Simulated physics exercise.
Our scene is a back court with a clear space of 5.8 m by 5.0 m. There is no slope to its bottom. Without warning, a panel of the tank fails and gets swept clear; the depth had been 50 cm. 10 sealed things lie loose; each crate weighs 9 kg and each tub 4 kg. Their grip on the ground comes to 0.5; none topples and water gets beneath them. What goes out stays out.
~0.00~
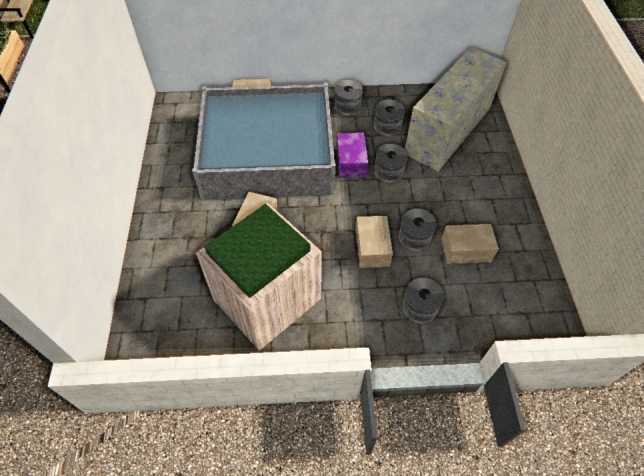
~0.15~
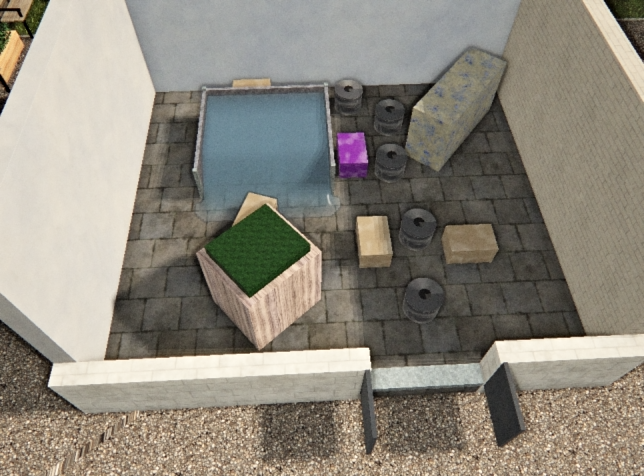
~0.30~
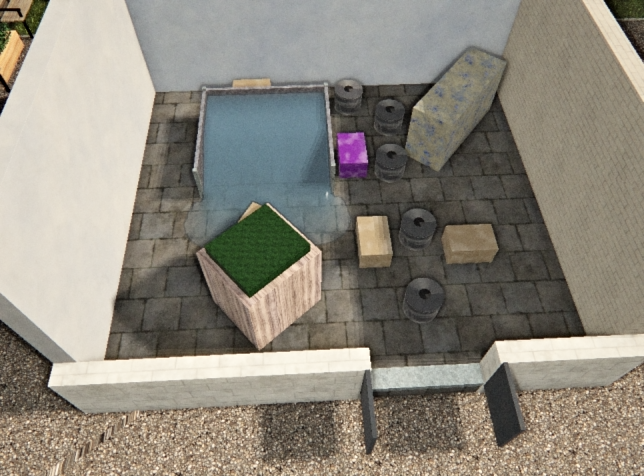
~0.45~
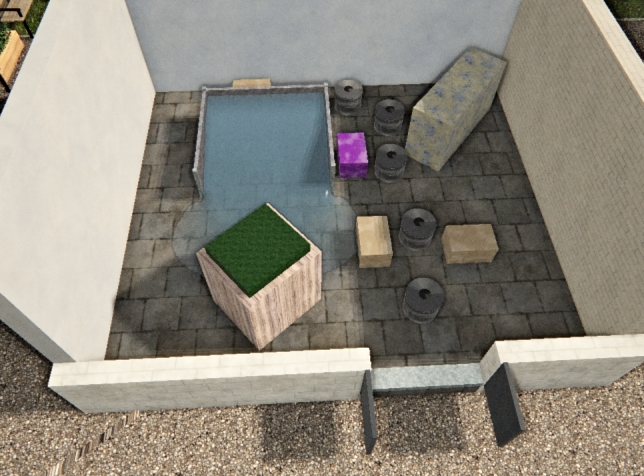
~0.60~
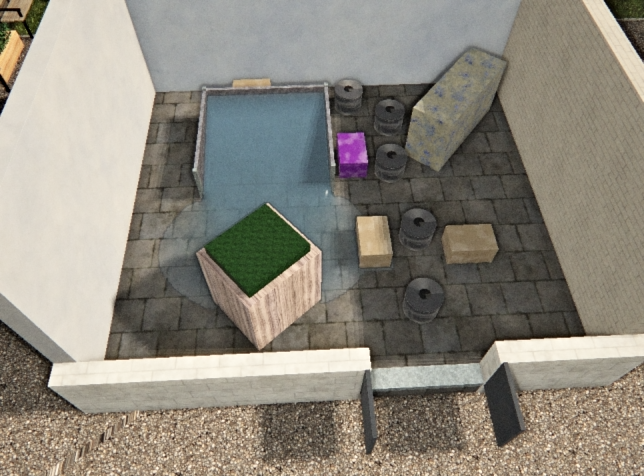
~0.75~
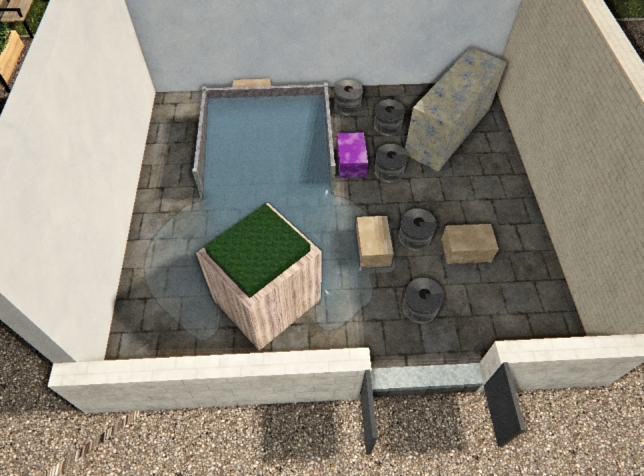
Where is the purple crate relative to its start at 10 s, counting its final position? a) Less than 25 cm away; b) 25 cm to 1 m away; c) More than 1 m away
a, less than 25 cm away.
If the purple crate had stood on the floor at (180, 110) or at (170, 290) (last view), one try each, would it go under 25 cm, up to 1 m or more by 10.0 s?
I'd expect that it gets borne away first and gets borne away second.
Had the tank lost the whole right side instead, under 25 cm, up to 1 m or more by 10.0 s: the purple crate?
Outcome for the purple crate: It is borne far off.
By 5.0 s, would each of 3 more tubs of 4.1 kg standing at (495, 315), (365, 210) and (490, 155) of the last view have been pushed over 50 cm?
So that's beyond the threshold, within the threshold and within the threshold, in that sequence.
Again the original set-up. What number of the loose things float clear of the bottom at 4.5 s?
It comes to 4.
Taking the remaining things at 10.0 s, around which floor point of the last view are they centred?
About (396, 158).
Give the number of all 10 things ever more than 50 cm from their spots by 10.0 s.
I count 8.
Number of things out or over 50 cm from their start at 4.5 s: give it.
Tally at that time: 5.
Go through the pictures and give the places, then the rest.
The purple crate at (352, 148) rests on the ground; water covers 2.8 m2; 0 of 10 have shifted, in the first picture.
The purple crate at (352, 148) rests on the ground; water covers 3.6 m2; 0 of 10 have shifted, in the second picture.
The purple crate at (352, 148) rests on the ground; 4.6 m2 under water; 1 of 10 have shifted, in the third picture.
The purple crate at (352, 148), on the bottom; 5.7 m2 under water; 1 of 10 have shifted, in the fourth picture.
The purple crate at (352, 148), on the bottom; 6.6 m2 under water; 1 of 10 have shifted, in the fifth picture.
The purple crate at (352, 148) rests on the ground; water covers 7.4 m2; 1 of 10 have shifted, in the sixth picture.
After 2.0 s the purple crate is near (352, 148), 0.0 m from its start, aground; 0 of 10 are out; 1 afloat.
After 4.5 s the purple crate is near (352, 148), 0.0 m from its start, aground; 0 of 10 are out; 4 afloat.
After 7.0 s the purple crate is near (352, 148), 0.0 m from its start, aground; 0 of 10 are out; 5 afloat.
After 10.0 s the purple crate is near (353, 149), 0.0 m from its start, afloat; 0 of 10 are out; 10 afloat.
